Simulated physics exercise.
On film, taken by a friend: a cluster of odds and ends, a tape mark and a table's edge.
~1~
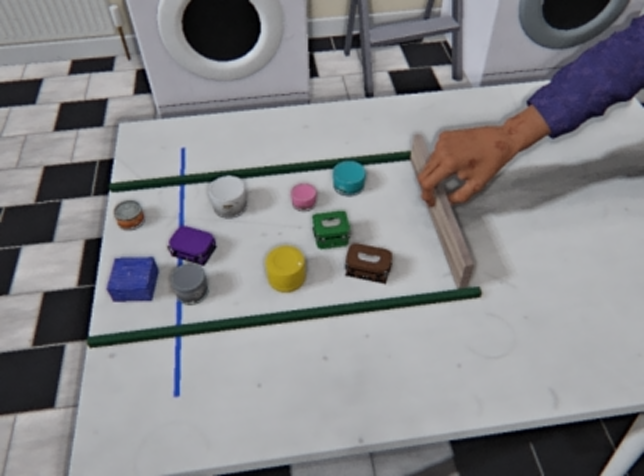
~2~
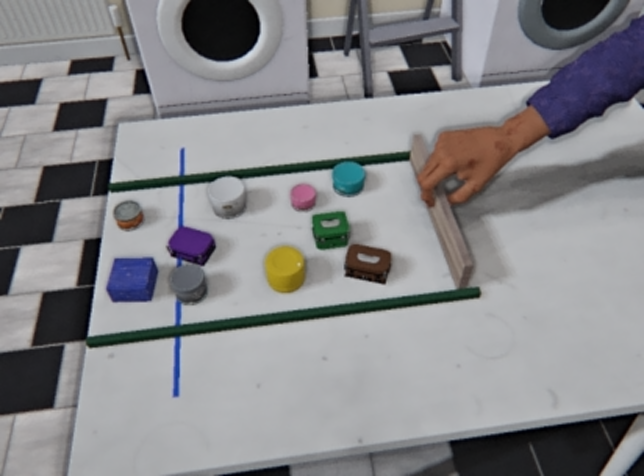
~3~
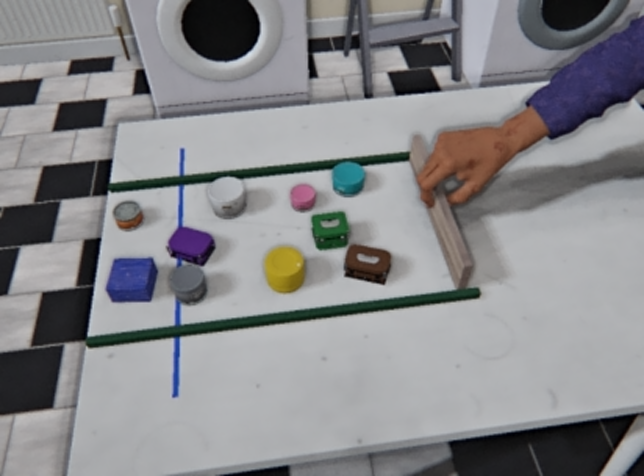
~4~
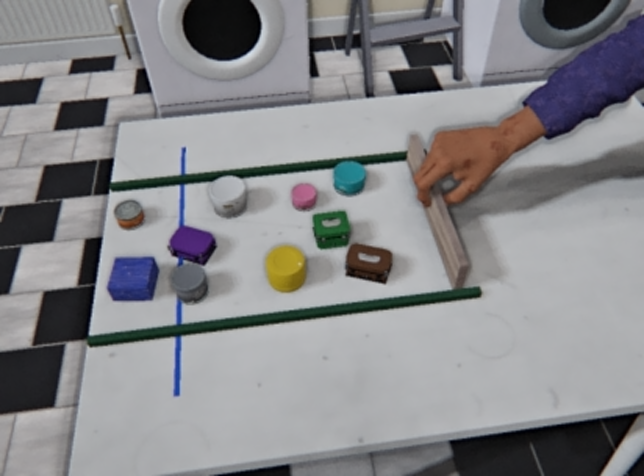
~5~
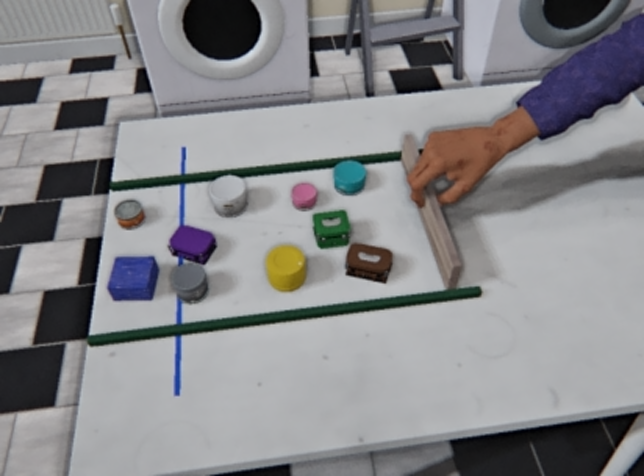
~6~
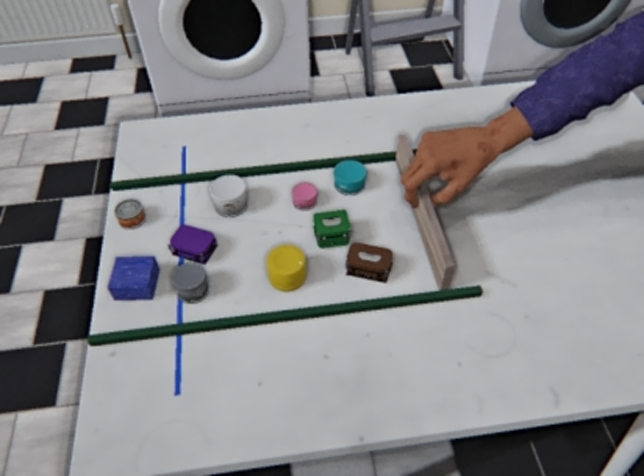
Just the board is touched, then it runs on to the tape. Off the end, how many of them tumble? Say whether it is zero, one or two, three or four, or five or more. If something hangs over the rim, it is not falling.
All but one or two remain.
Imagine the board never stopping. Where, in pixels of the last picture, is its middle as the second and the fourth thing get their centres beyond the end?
I'd say close to (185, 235), then close to (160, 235).
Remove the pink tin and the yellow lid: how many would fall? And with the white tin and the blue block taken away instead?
The counts: 0 and 1.
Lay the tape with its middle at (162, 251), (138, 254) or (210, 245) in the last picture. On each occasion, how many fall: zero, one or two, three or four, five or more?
In order: Either three or four, five or over, none.
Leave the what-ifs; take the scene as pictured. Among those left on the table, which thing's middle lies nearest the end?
The orange pot is foremost.
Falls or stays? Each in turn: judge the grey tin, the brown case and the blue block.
Final state: Grey tin off, brown case still on, blue block off.
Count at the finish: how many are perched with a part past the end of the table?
I'd put it at 1.
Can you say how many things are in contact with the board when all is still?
That makes 4.
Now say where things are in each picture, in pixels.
In the first picture, orange pot (129, 215); blue block (133, 279); grey tin (190, 284); board (438, 206); tape (181, 250).
In the second picture, blue block (133, 280); purple case (192, 246).
In the third picture, grey tin (189, 285); white tin (228, 198).
In the fourth picture, orange pot (130, 215); yellow lid (286, 269).
In the fifth picture, blue block (134, 278); pink tin (304, 197).
In the sixth picture, orange pot (130, 214); blue block (134, 278); grey tin (191, 283); board (422, 207); tape (181, 248).
Early on, none off yet; orange pot at rest near (130, 214); blue block at rest near (134, 278); grey tin at rest near (191, 283).
A while later, none off yet; orange pot at rest near (130, 214); blue block moving near (127, 278); grey tin travelled about its own width near (158, 290).
Finally, the number that fall off is one or two; lost, grey tin and blue block.
